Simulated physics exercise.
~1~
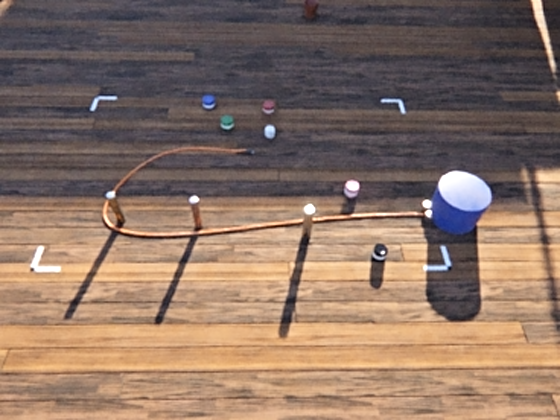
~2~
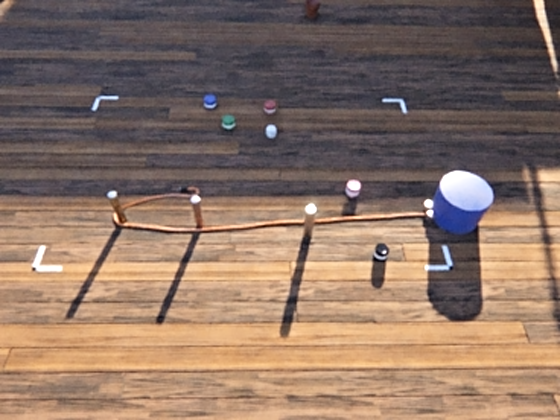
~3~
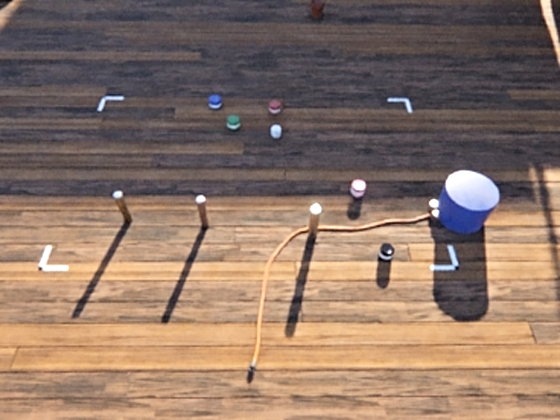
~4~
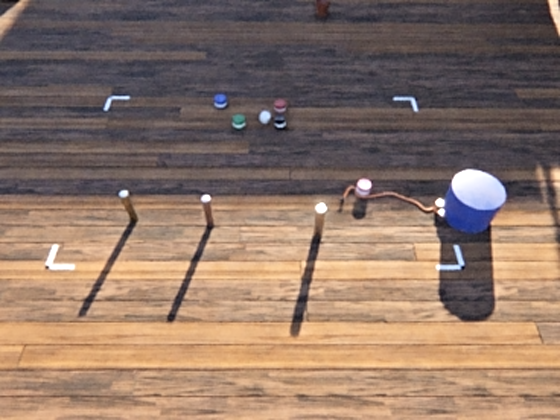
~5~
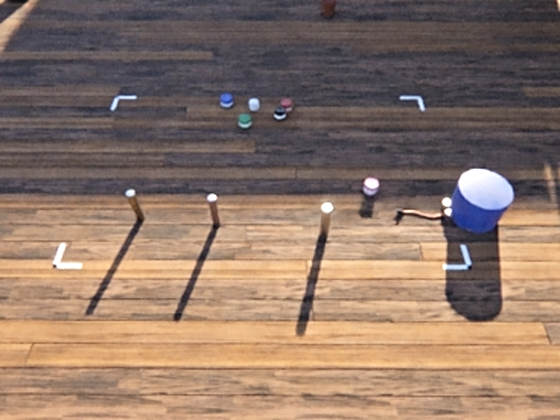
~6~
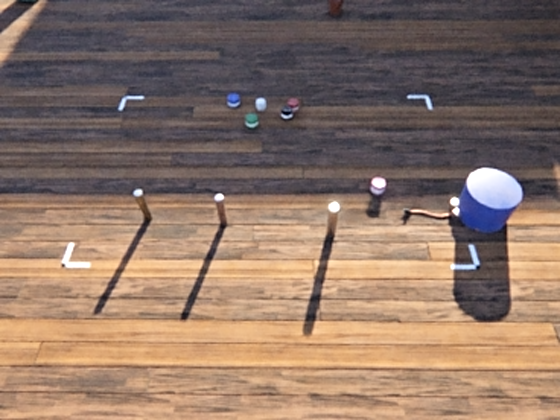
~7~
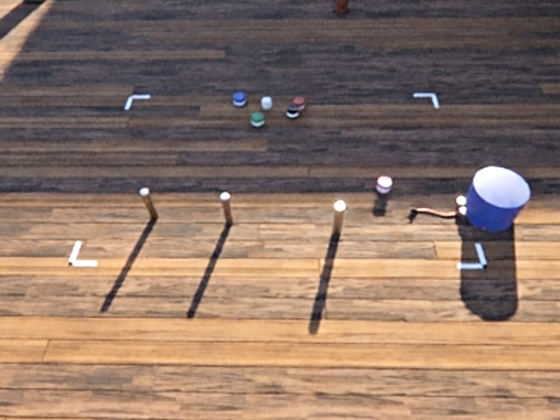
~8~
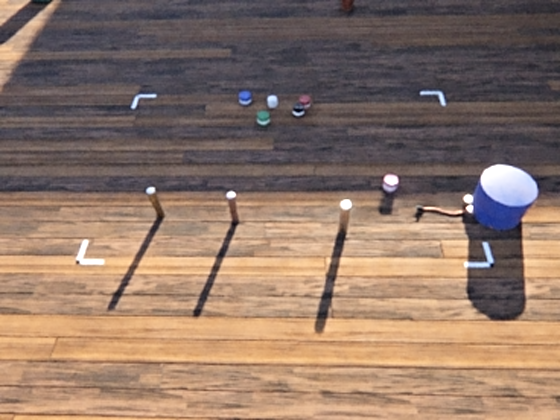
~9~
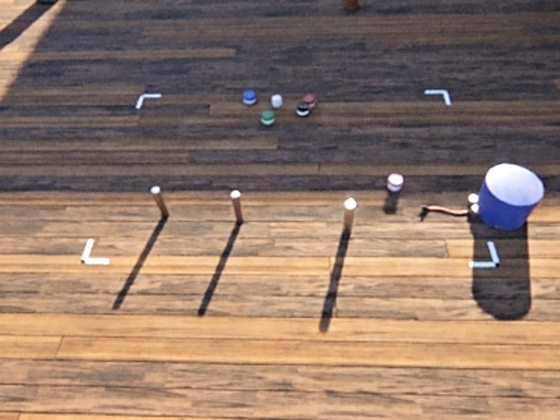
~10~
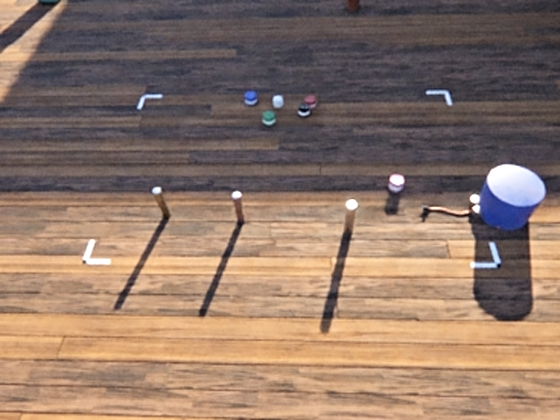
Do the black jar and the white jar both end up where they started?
No, neither does. The black jar leaves its place near the drum and ends up beside the red tin, and the white jar is shifted a short way from where it stood.
